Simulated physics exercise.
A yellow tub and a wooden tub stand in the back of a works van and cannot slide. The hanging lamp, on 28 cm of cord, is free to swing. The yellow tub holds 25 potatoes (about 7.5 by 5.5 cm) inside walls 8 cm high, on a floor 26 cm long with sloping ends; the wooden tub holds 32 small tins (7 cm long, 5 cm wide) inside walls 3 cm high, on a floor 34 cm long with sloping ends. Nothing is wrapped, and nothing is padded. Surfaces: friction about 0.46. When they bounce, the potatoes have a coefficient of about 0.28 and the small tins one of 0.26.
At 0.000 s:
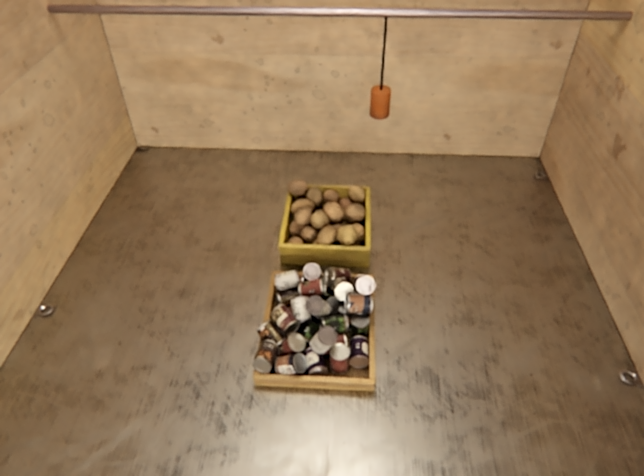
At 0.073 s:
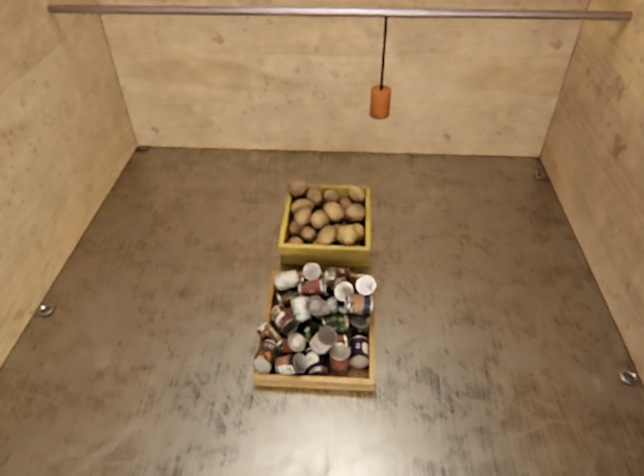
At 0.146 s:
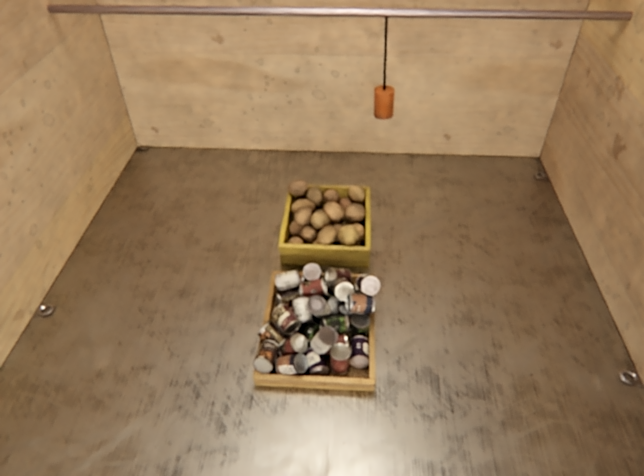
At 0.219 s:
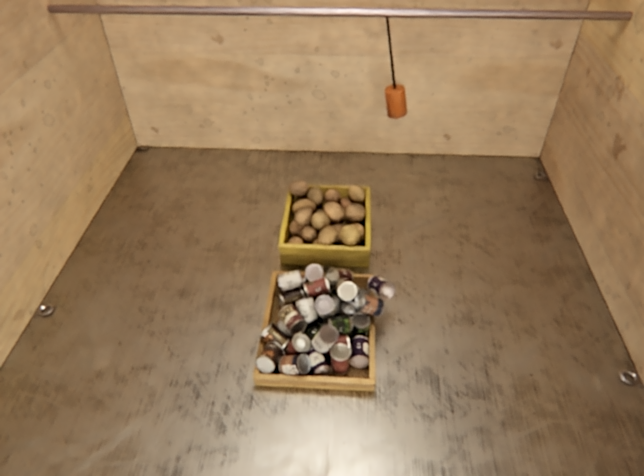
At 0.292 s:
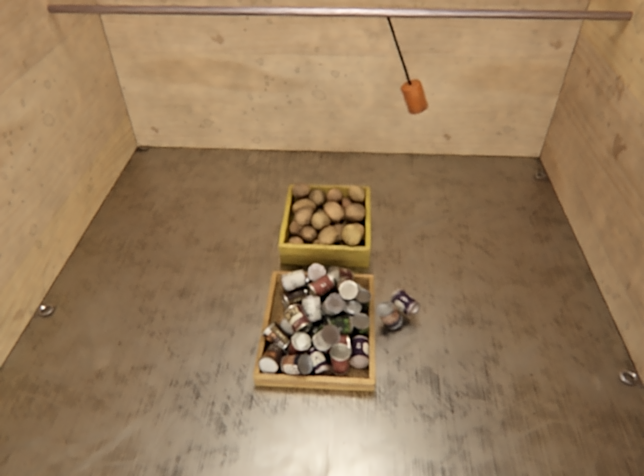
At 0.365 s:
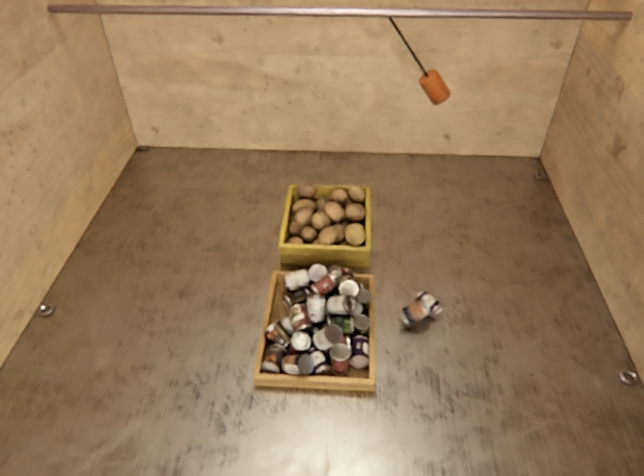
The orange hanging lamp, still at first, swung farther and farther to the right, while two small tins slid off the heaped wooden tub onto the floor, to the right of it.
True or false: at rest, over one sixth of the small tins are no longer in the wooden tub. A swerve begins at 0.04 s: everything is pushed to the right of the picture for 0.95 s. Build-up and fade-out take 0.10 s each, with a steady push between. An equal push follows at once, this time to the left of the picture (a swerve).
True.
After 0.71 s, yellow tub 25 in, 0 out and wooden tub 28 in, 4 out.
After 1.15 s, yellow tub 24 in, 1 out and wooden tub 27 in, 5 out.
After 1.76 s, yellow tub 24 in, 1 out and wooden tub 21 in, 11 out.
Outcome (at 2.54 s), yellow tub 24 in, 1 out and wooden tub 20 in, 12 out. Asked share, 12 of 32, 38 per cent.
